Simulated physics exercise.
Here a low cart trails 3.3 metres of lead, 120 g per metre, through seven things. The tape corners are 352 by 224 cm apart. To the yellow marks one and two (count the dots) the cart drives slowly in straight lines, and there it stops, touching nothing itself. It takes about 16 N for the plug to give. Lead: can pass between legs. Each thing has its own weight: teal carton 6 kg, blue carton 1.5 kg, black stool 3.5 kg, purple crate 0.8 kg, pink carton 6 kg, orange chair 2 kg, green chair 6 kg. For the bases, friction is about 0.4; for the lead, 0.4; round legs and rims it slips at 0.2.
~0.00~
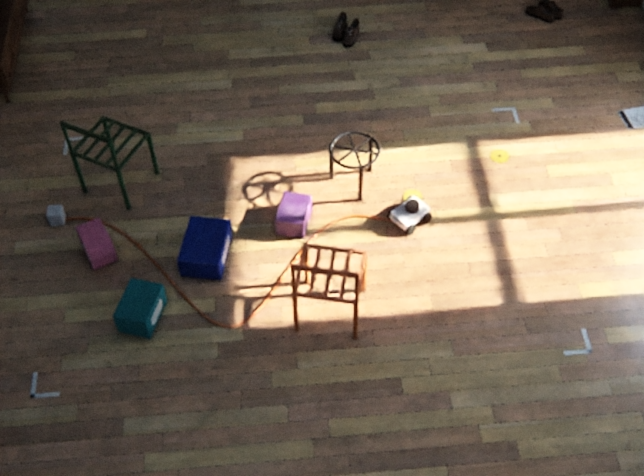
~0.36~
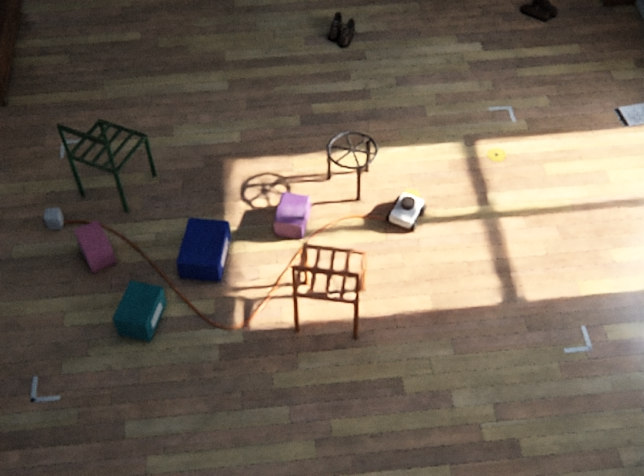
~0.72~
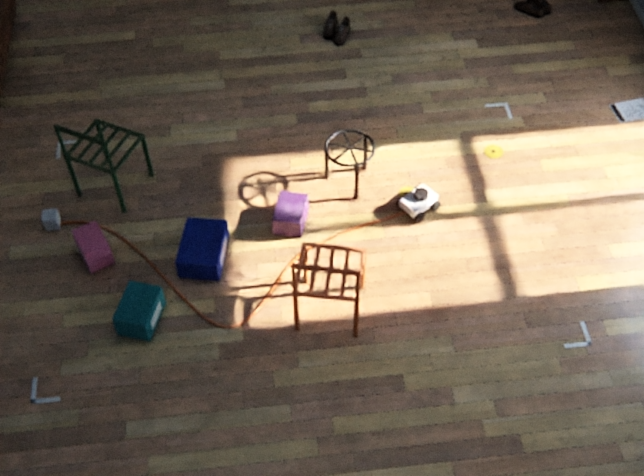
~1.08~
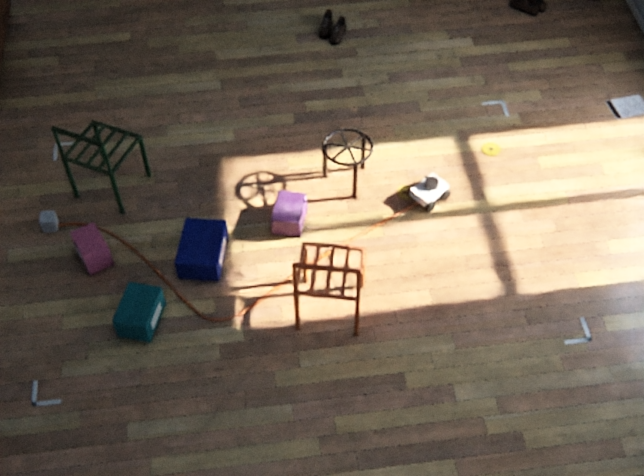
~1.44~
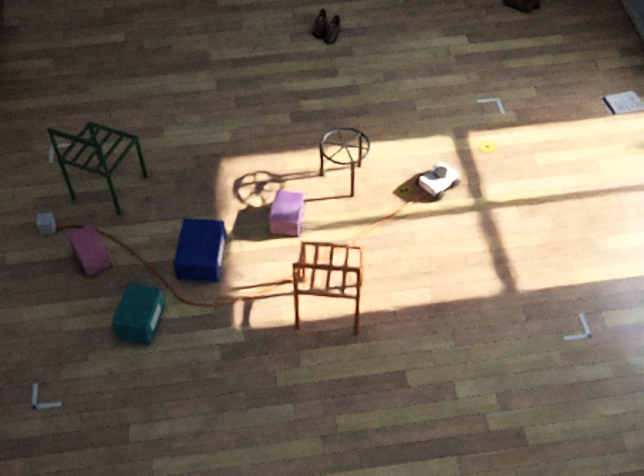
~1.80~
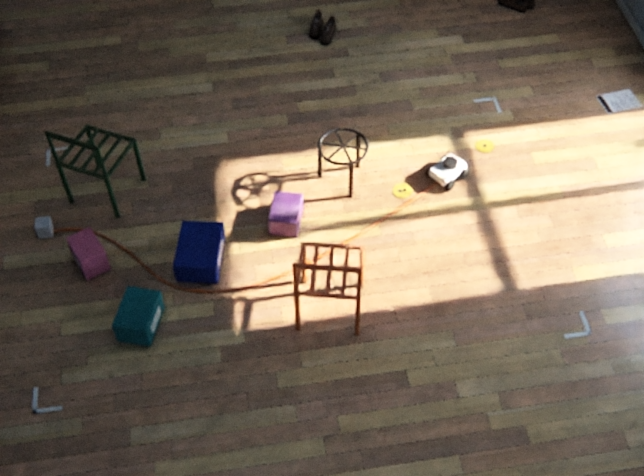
In the video, a small white cart on a sunlit wooden floor moves slowly toward the upper right, trailing an orange cord that shifts and straightens among colored boxes, two chairs and a round stool, which stay nearly still.
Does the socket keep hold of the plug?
The plug yields.
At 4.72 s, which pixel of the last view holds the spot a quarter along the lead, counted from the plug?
You'll find it somewhere near (223, 249) in the final picture.
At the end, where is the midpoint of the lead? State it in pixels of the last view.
(332, 213) or so.
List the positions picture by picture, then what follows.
Orange chair (330, 272); teal carton (138, 300); marks (499, 156) (413, 197); lead runs through (163, 272) (229, 327); cart (404, 223), in the first picture.
Lead runs through (229, 328); cart (403, 221), in the second picture.
Lead runs through (229, 327); cart (413, 210), in the third picture.
Lead runs through (233, 317) (387, 220); cart (424, 199), in the fourth picture.
Lead runs through (241, 299) (399, 211); cart (433, 188), in the fifth picture.
Orange chair (330, 269); teal carton (136, 308); lead runs through (159, 279) (252, 285) (409, 202); cart (442, 179), in the sixth picture.
At 2.8 s, cart at (469, 156), 7 N at the fixed end; blue carton 20 cm off its start.
At 3.7 s, cart at (465, 155), plug out; blue carton 29 cm off its start, purple crate 8 cm off its start.
At 4.7 s, cart at (430, 175), plug out; blue carton 29 cm off its start at (206, 211), purple crate 8 cm off its start at (285, 198).
At 5.7 s, cart at (403, 189), plug out; blue carton 29 cm off its start, purple crate 8 cm off its start.
At 6.1 s, cart at (403, 189), plug out; blue carton 29 cm off its start at (206, 211), purple crate 8 cm off its start at (285, 198).
